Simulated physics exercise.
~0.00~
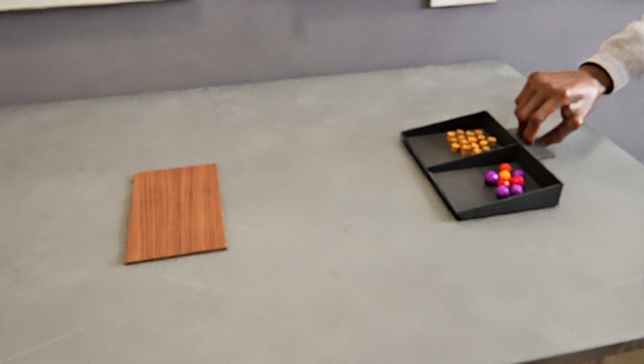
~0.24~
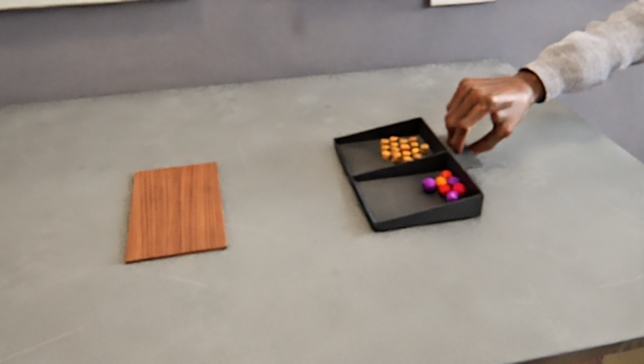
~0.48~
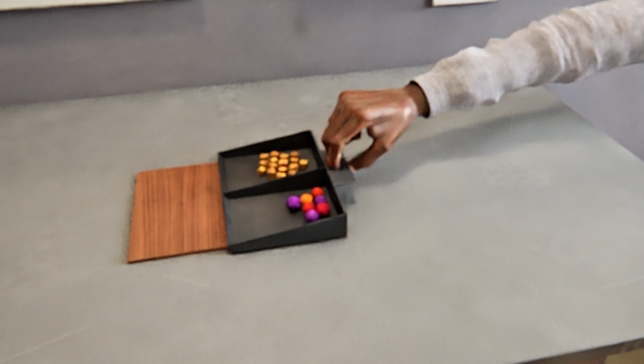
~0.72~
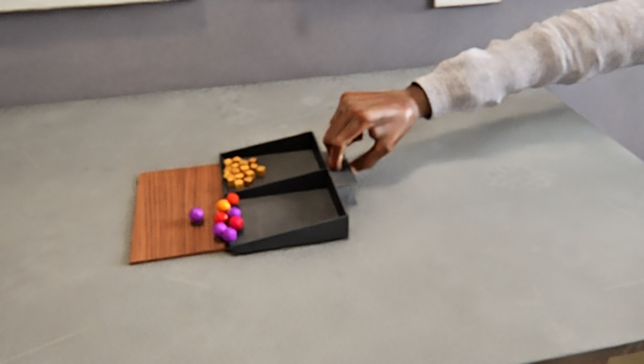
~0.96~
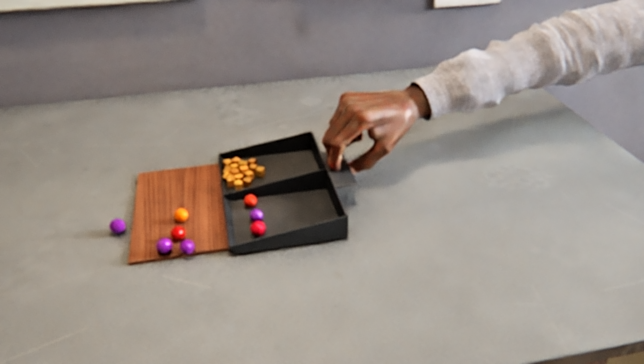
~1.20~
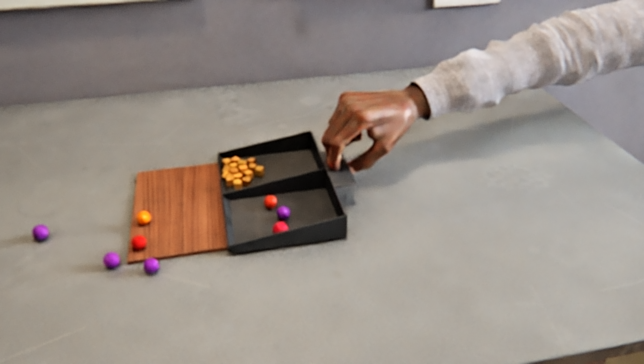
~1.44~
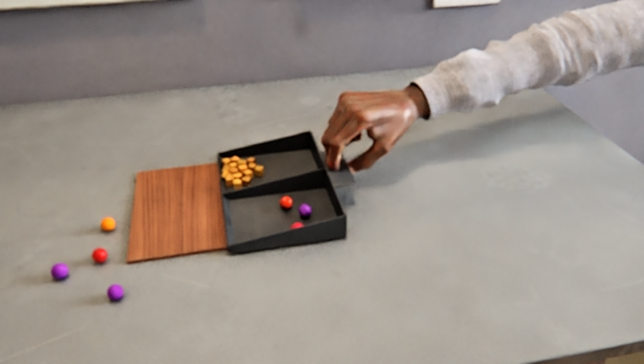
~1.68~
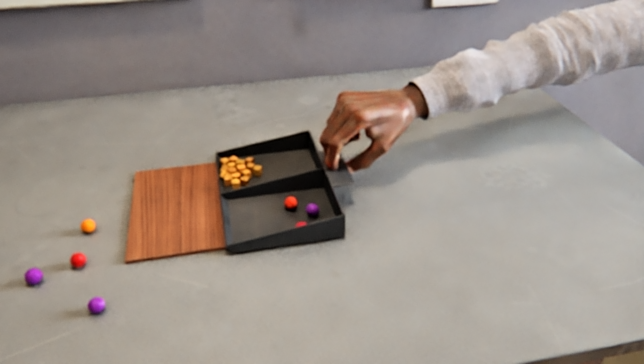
A black tray slides left to a wooden board, and some colourful balls roll out across it.
